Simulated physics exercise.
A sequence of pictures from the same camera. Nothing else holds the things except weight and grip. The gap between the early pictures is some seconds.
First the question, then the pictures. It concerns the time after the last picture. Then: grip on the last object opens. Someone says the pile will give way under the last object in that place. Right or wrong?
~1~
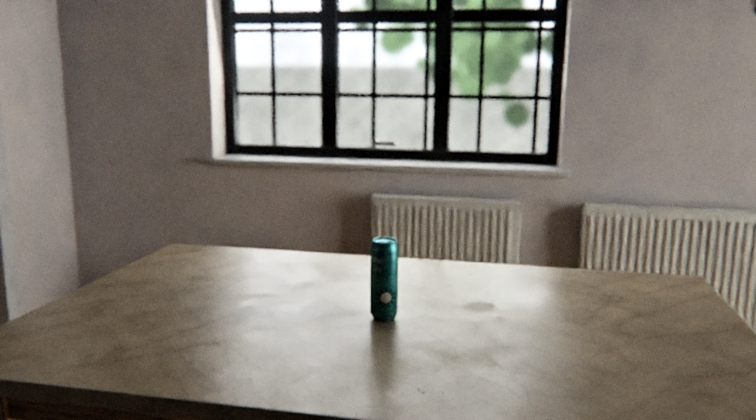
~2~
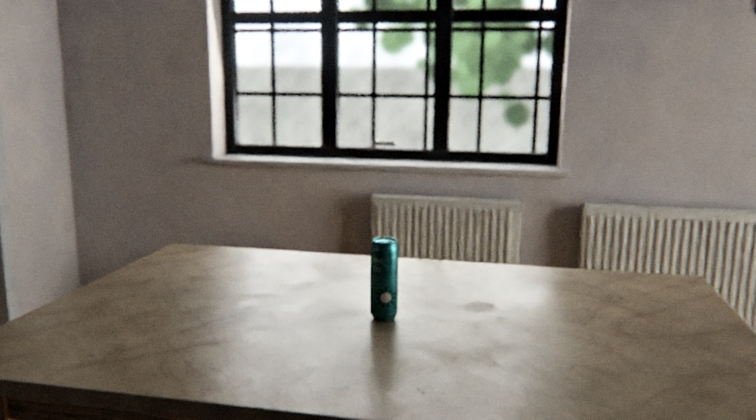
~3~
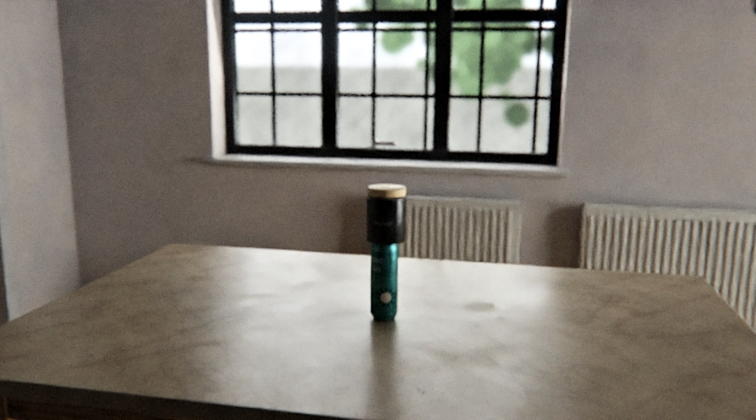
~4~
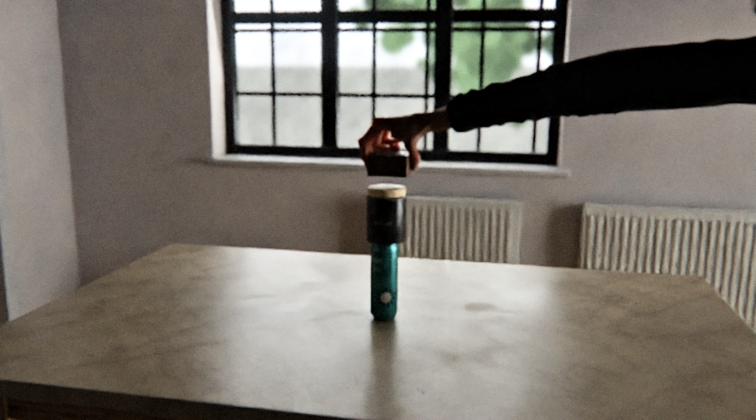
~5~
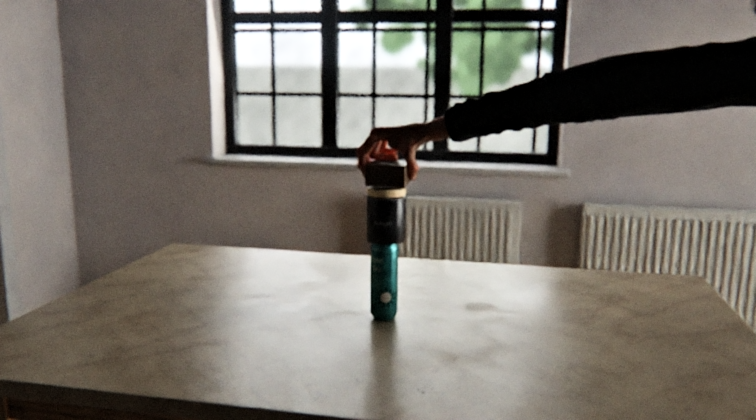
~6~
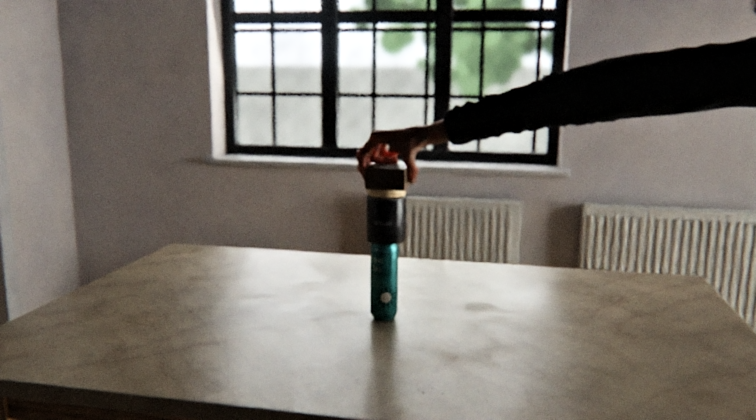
Wrong, it holds.
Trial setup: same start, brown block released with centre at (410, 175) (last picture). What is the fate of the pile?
After that, the pile falls over.
Then, 1.00 s later than the last frame, all is still.
Then, 2.00 s later than the last frame, things are still on the move.
When it is over, all 3 as before. End places, in pixels of the last picture, brown block near (389, 177). The pile keeps its balance.
